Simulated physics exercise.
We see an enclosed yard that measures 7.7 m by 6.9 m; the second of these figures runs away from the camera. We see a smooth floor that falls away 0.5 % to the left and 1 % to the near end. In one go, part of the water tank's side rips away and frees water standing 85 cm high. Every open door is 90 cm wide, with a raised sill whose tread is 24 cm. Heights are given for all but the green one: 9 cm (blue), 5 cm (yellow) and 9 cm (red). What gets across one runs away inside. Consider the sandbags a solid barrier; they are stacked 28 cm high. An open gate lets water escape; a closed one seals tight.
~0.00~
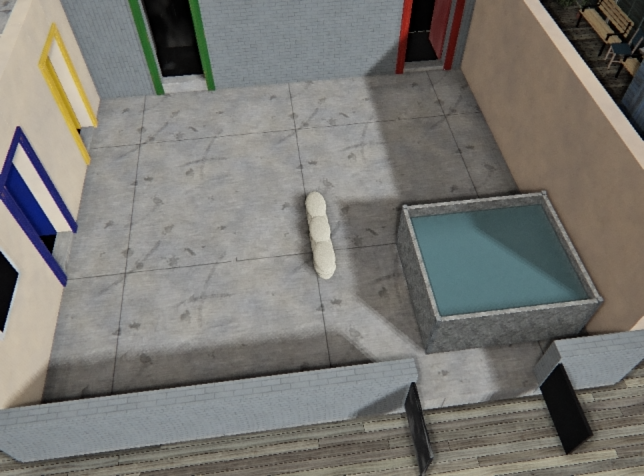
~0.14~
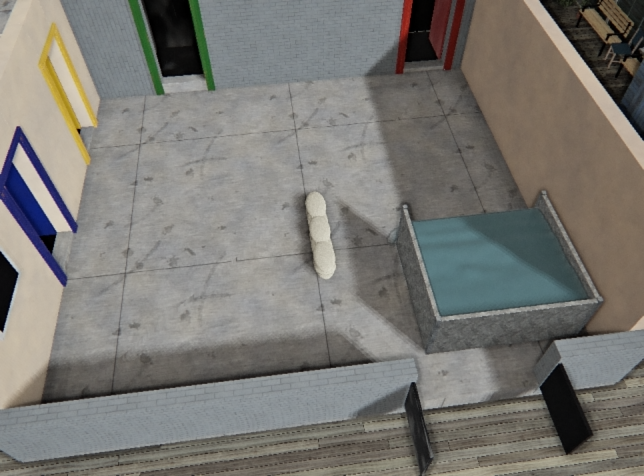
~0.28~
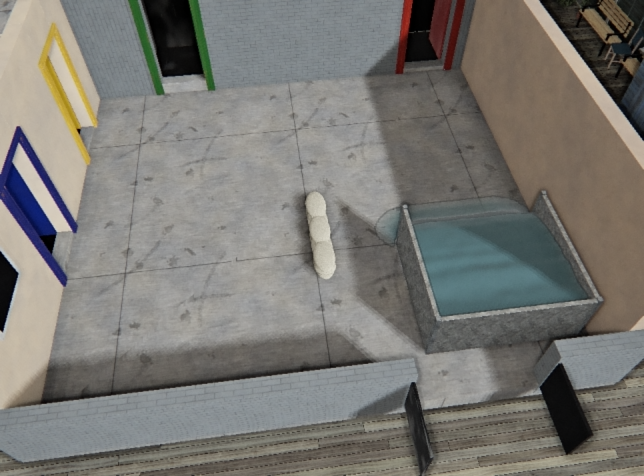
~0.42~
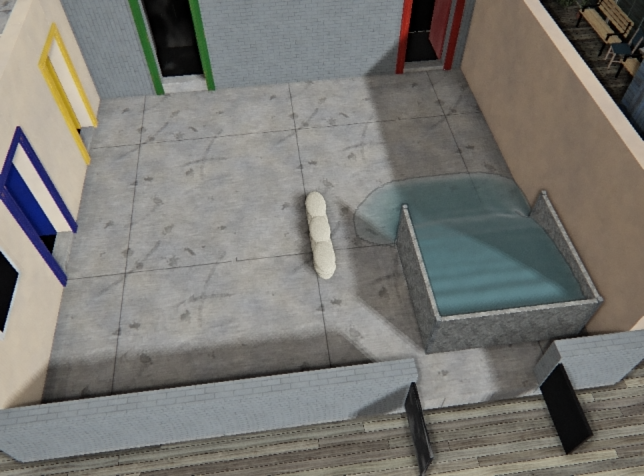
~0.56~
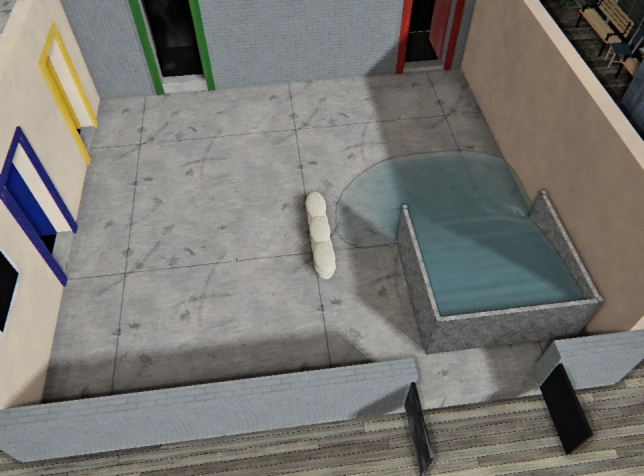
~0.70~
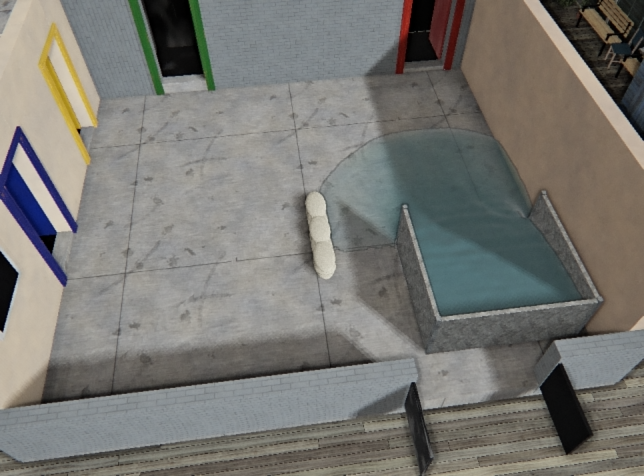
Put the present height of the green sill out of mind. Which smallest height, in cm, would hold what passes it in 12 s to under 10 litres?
It would have to be roughly 6.5 cm high.
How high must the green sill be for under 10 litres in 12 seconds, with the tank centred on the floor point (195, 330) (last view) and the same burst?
Near 31 cm.
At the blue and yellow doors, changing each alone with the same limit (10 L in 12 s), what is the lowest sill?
You'd want some 7.0 cm at blue and some 16 cm at yellow.
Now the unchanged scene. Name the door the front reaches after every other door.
Blue, last of all.
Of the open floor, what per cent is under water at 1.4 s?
Roughly 35 percent of the floor is wet.
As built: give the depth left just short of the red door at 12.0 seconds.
It works out to about 0.5 centimetres deep.
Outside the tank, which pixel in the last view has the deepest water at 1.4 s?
Near pixel (456, 69).
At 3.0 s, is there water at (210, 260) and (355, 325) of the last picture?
First untouched, then untouched.
After 1.4 s water covers 35 % of the floor, deepest (43 cm) near (456, 69); it has not reached the green door.
After 3.0 s water covers 45 % of the floor, deepest (34 cm) near (415, 73); 13 cm at the green door, 0 litres in over its 23 cm sill.
After 12.0 s water covers 90 % of the floor, deepest (14 cm) near (36, 433); 4 cm at the green door, 0 litres in over its 23 cm sill.
At the green door as built, the water arrived by 2.5 s and peaked near 13 cm at 3.0 s.
With a sill of 5.5 cm, 16 litres would have come in within the 12 s; with 7.5 cm, 7 litres. So under 10 litres takes about 6.5 cm.
